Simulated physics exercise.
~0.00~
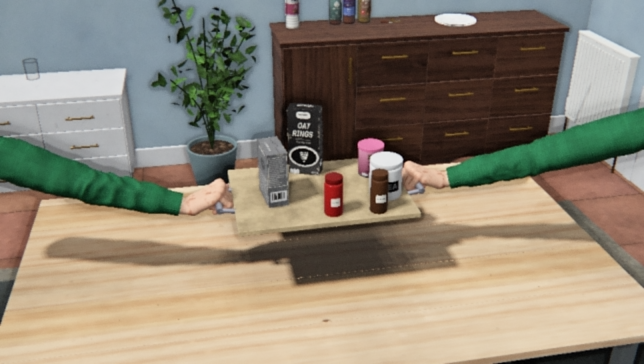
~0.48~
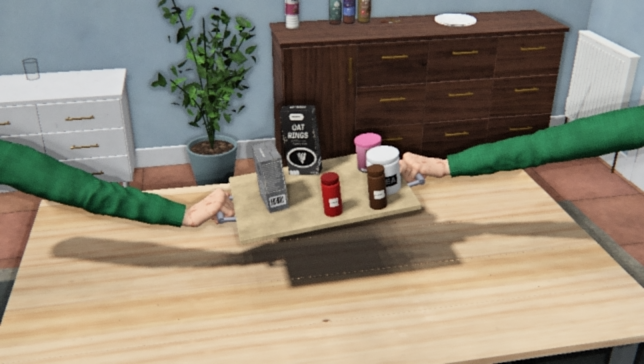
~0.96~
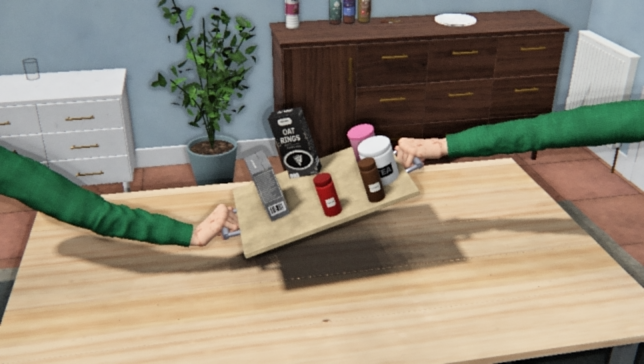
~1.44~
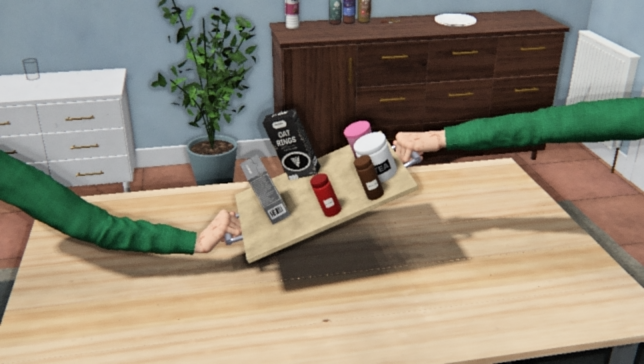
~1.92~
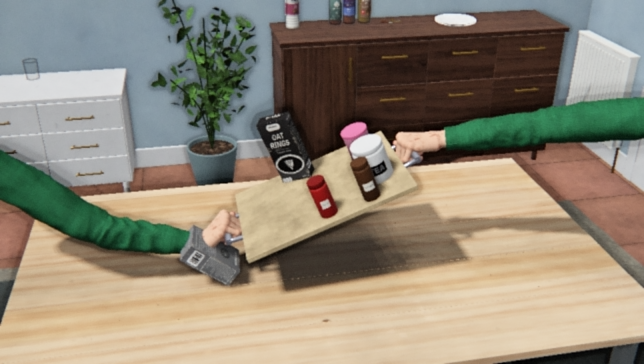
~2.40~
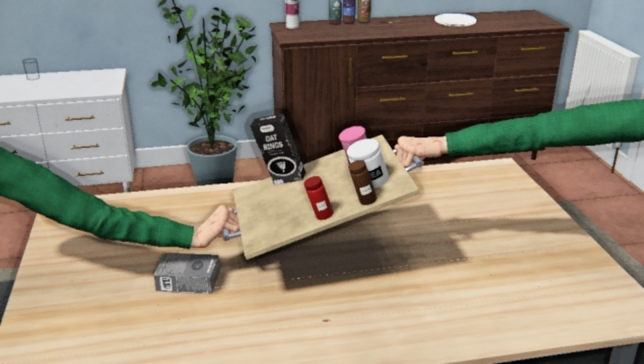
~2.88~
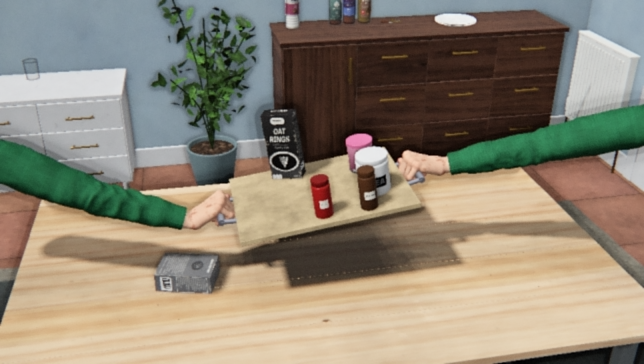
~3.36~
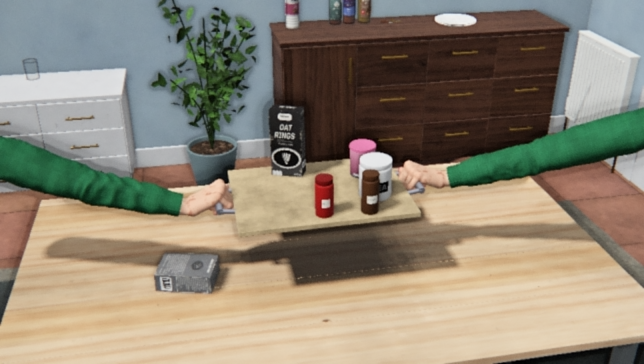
A hand-held tray tips left, drops a grey packet onto the table, and levels.
